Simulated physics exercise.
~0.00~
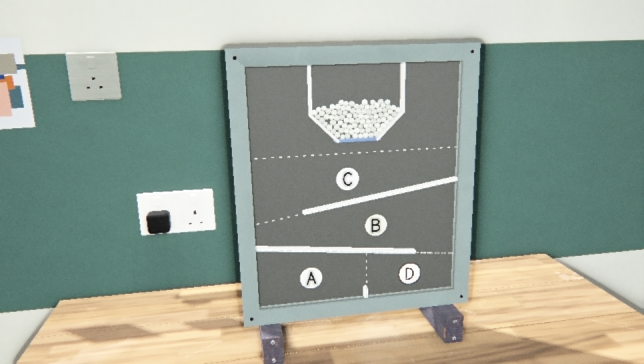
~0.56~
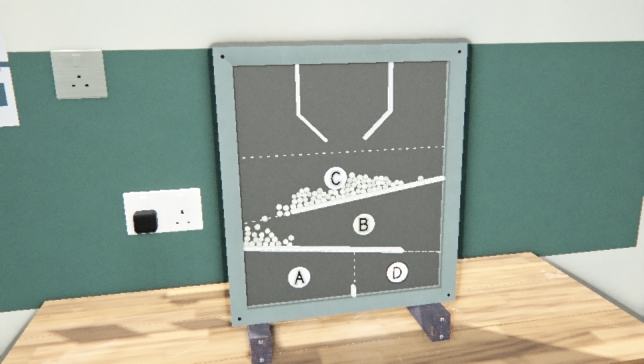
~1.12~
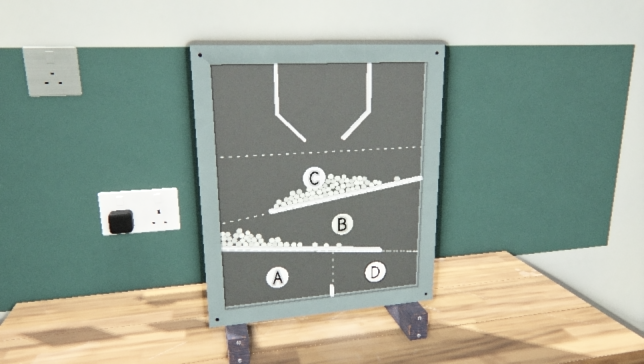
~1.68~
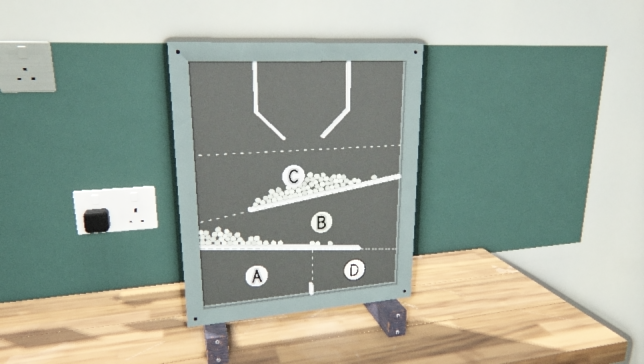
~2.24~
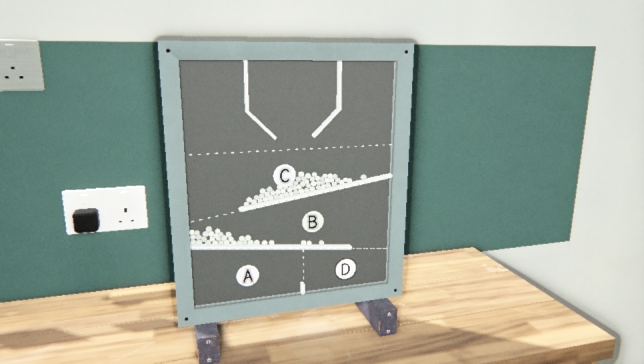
On a wooden worktop against a green and white wall, a grey-framed upright board stands beside a socket, with a funnel of small white beads at the top and sections lettered A to D below. The funnel's bottom opens and the beads drop onto the sloping ledge beneath. Most heap up around the letter C, while others spill off its lower left end onto the ledge below. Those gather at the left side of section B, and a few travel farther right along it. As the view pans right, both piles settle, the larger remaining in C, with A and D empty.
